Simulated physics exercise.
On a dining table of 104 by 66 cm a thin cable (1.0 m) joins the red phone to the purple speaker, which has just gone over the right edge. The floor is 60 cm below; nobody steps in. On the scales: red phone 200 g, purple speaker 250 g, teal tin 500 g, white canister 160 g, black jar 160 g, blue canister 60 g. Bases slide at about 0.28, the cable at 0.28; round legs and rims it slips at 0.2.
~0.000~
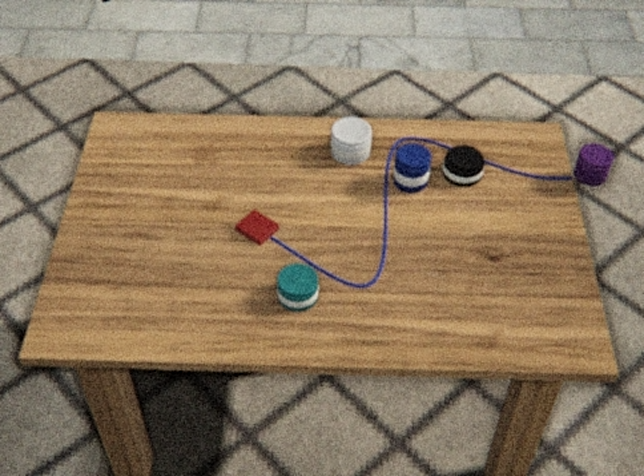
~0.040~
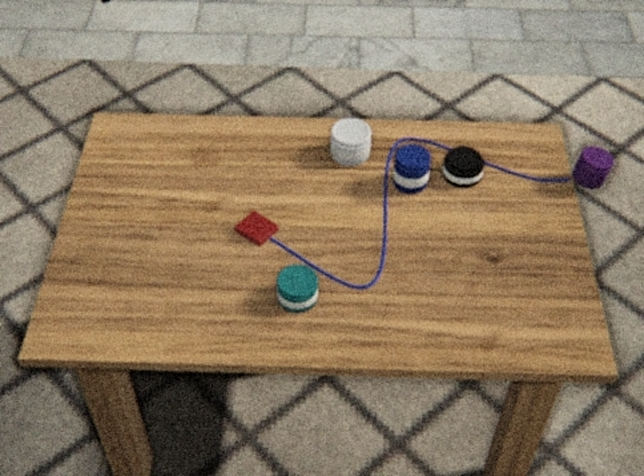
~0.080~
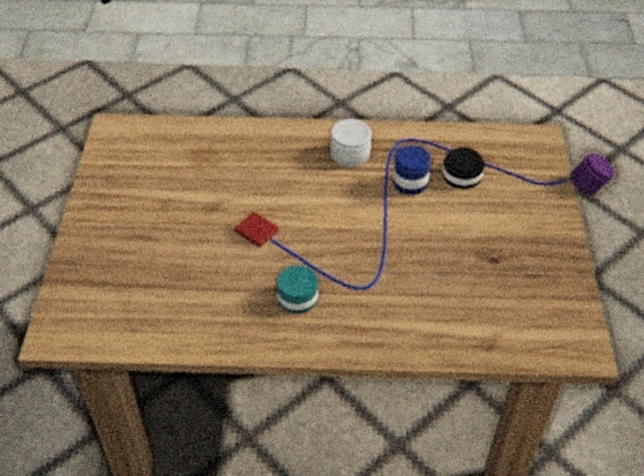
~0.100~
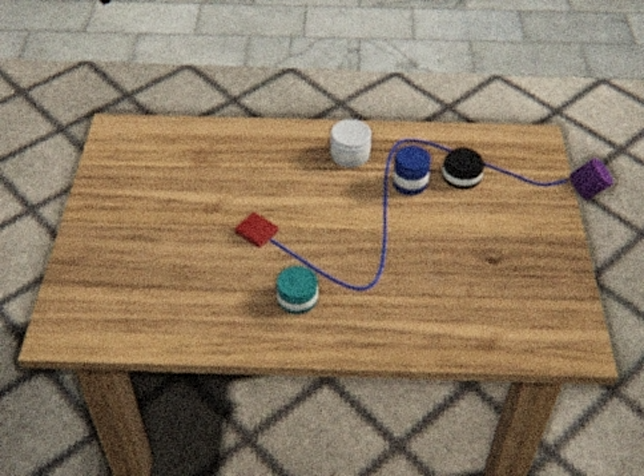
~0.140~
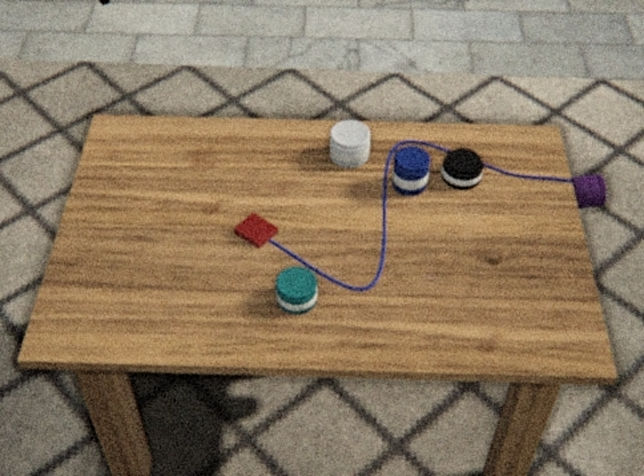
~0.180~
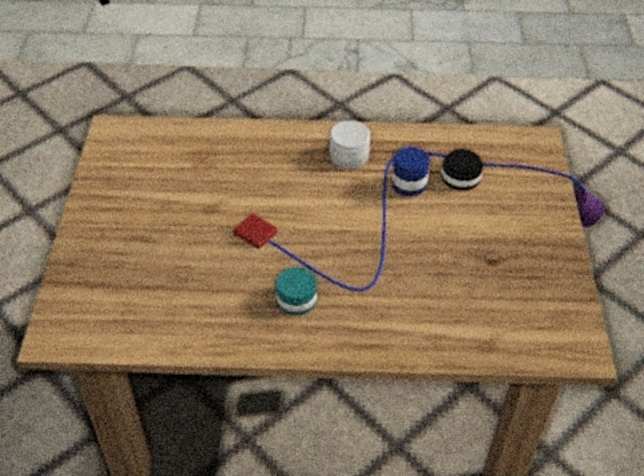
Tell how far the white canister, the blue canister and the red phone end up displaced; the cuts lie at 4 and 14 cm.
In order: The white canister stays in the low band; the blue canister moves a moderate way; the red phone travels a long way.
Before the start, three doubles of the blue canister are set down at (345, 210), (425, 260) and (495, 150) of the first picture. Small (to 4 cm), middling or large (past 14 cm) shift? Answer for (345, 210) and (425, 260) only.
In that order: Large, small.
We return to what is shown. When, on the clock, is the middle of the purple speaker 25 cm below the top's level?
That is: 0.30 s.
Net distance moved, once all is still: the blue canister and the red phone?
Blue canister 6 cm, red phone 60 cm.
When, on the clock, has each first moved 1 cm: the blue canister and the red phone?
Blue canister 0.26 s, red phone 0.38 s.
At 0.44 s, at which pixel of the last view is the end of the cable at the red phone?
Around (298, 199).
After 0.4 s, the cable's tail end at (298, 199); red phone 10 cm off its start, blue canister 5 cm off its start, black jar 5 cm off its start.
After 0.7 s, the cable's tail end at (406, 168); red phone 40 cm off its start, blue canister 6 cm off its start, black jar 14 cm off its start.
After 0.9 s, the cable's tail end at (468, 151); red phone 54 cm off its start at (479, 138), blue canister 6 cm off its start at (436, 174), black jar 14 cm off its start at (491, 206).
After 1.2 s, the cable's tail end at (471, 150); red phone 55 cm off its start, blue canister 6 cm off its start, black jar 14 cm off its start.
After 2.4 s, the cable's tail end at (471, 150); red phone 55 cm off its start at (482, 137), blue canister 6 cm off its start at (436, 174), white canister 0 cm off its start at (350, 134), black jar 14 cm off its start at (491, 206).
